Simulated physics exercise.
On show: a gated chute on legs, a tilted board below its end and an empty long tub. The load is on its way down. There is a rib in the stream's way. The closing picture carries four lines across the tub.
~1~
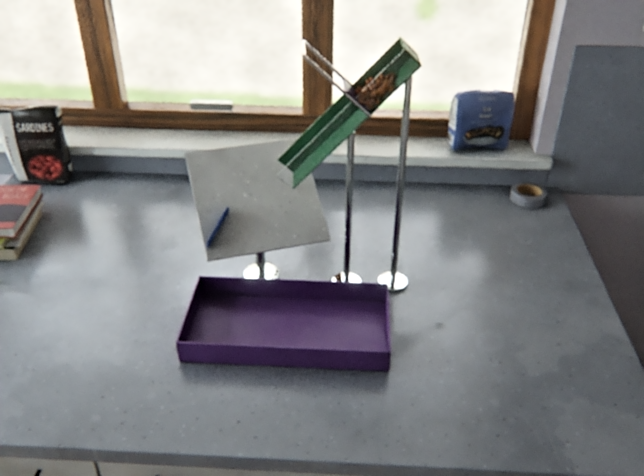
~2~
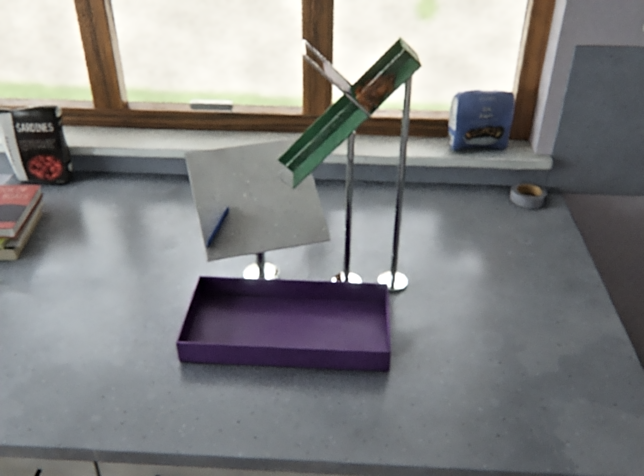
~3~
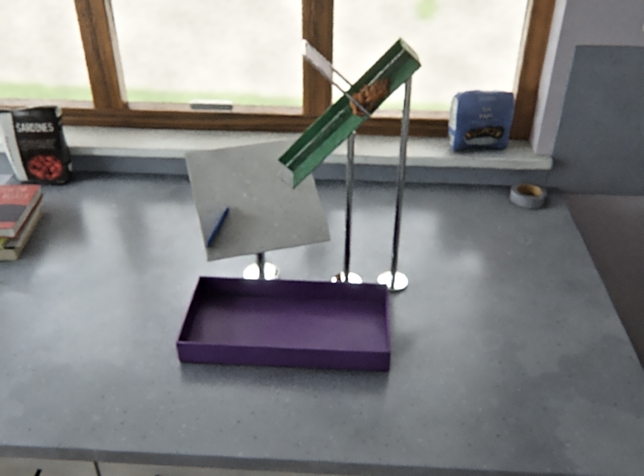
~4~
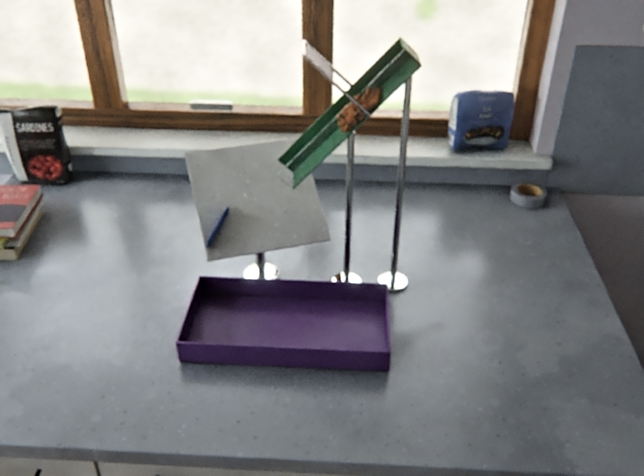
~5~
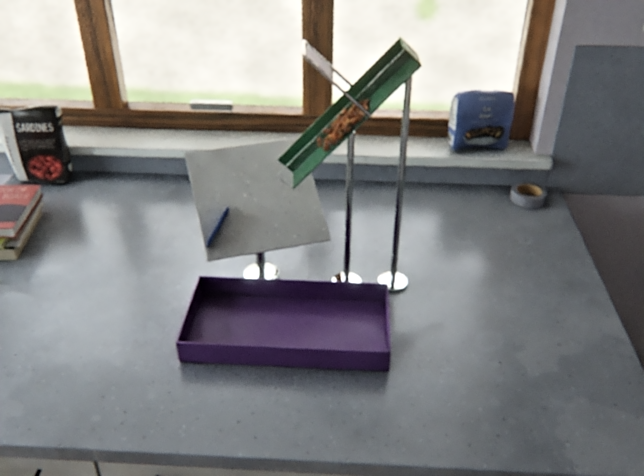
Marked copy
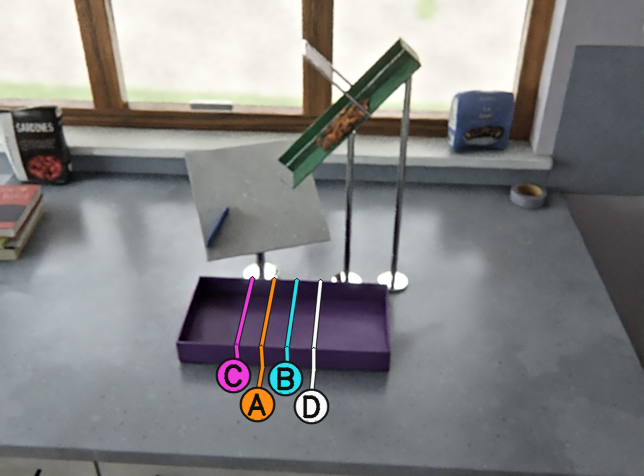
The clip opens on reddish-brown bits bunched behind a gate near the top of a sloping green chute, above a tilted pale board with a blue rib and an empty purple tub. The gate swings clear, and the bits slide down the chute to the left, spreading out along it.
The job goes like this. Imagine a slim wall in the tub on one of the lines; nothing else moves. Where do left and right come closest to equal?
Line C.
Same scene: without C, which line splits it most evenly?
That would be A.
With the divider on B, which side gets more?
More lands on the left.
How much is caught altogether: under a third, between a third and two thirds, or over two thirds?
It is over two thirds.
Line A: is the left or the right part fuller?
More lands on the left.
On the marked copy, line A crosses the front rim at (261, 346); line B crosses the front rim at (287, 347); line C crosses the front rim at (236, 345); line D crosses the front rim at (313, 348).
For line A, of what is caught, the bulk on the left of the divider, close to a quarter on the right.
For line B, of what is caught, all but a few on the left of the divider, a small share on the right.
For line C, of what is caught, close to half on the left of the divider, close to half on the right.
For line D, of what is caught, the whole lot on the left of the divider, none at all on the right.
